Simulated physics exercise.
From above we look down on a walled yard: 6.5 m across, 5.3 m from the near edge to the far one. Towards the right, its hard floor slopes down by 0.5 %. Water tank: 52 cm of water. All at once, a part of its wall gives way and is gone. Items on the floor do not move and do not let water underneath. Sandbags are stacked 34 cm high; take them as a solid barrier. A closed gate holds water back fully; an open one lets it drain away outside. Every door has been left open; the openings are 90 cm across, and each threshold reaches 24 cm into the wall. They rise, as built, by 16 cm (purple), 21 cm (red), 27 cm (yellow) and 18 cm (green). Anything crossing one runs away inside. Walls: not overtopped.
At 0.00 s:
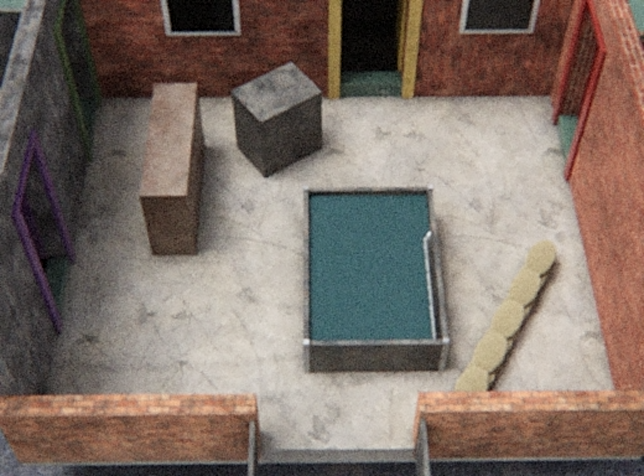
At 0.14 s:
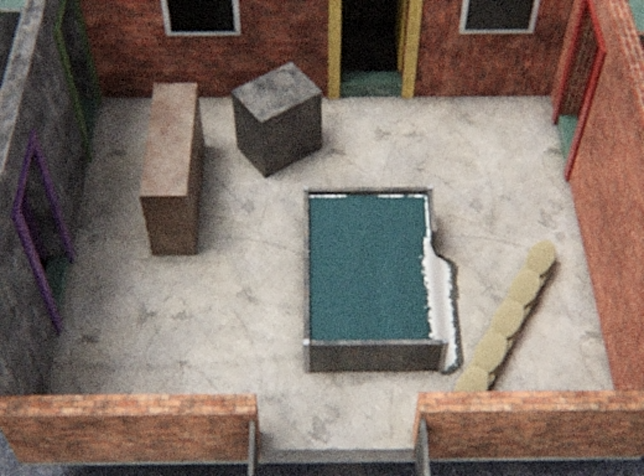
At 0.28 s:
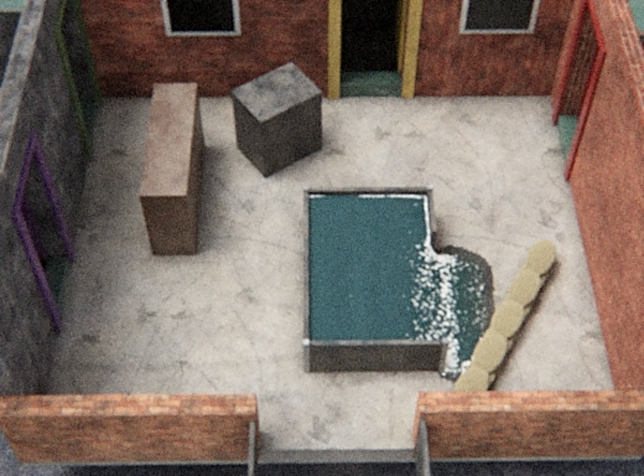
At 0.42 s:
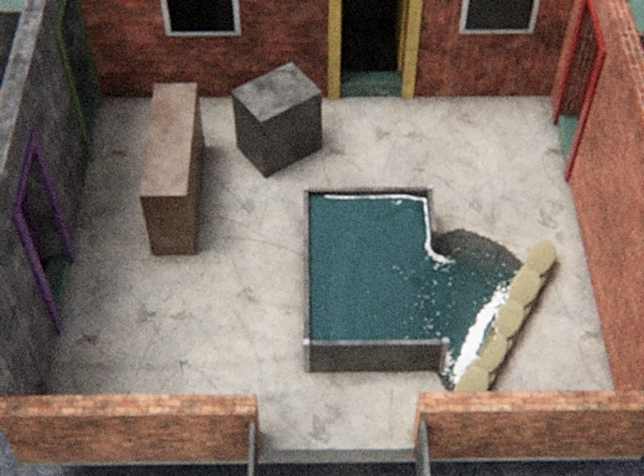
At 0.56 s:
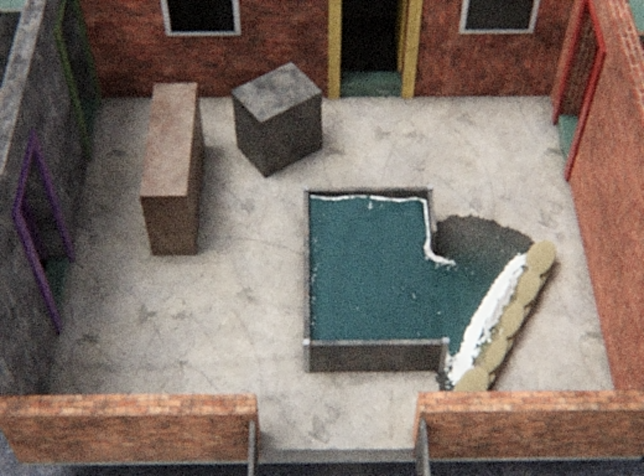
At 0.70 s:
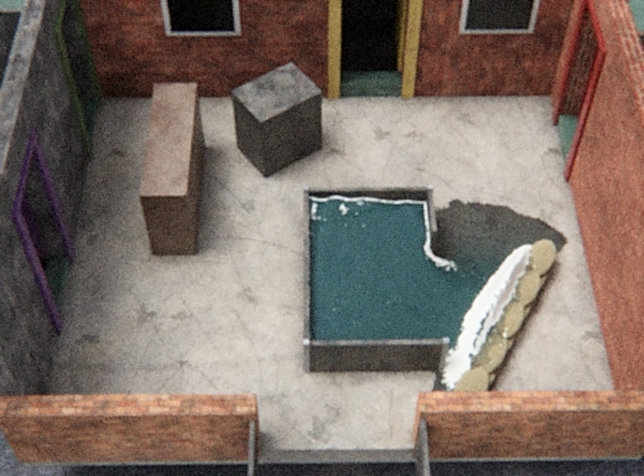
Water bursting through the right side of a tank in a walled yard, foaming against sandbags and spreading along them toward the back.
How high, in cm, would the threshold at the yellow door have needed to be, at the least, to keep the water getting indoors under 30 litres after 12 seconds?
About 5.5 cm.
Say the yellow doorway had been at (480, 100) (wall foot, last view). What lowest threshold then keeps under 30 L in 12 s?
Roughly 14.5 cm.
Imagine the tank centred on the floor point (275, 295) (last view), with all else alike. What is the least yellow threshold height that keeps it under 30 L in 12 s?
Then it needs to be around 5.0 cm high.
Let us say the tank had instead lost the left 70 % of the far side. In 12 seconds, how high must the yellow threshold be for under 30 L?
You'd want it roughly 22 centimetres tall.
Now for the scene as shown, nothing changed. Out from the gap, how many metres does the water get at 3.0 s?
Around 4.2 m from the gap.
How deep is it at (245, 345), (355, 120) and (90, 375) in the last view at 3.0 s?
Depths of roughly 0 cm, 1 cm and 0 cm, in that order.
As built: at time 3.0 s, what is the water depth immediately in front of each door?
Door by door, in centimetres - purple 0, red 13, yellow 9, green 0.
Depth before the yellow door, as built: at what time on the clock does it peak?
The level tops out near 3.6 seconds.
After 1.4 s water covers 20 % of the floor, deepest (42 cm) near (469, 358); it has not reached the yellow door.
After 3.0 s water covers 40 % of the floor, deepest (26 cm) near (526, 99); 9 cm at the yellow door, 0 litres in over its 27 cm threshold.
After 12.0 s water covers 95 % of the floor, deepest (10 cm) near (593, 294); 6 cm at the yellow door, 0 litres in over its 27 cm threshold.
At the yellow door as built, the water arrived by 2.7 s and peaked near 11 cm at 3.6 s.
Run again over the same 12 s with other heights there, 47 litres in over 4.5 cm, 17 litres over 6.5 cm. The limit of 30 litres is kept from about 5.5 cm up.
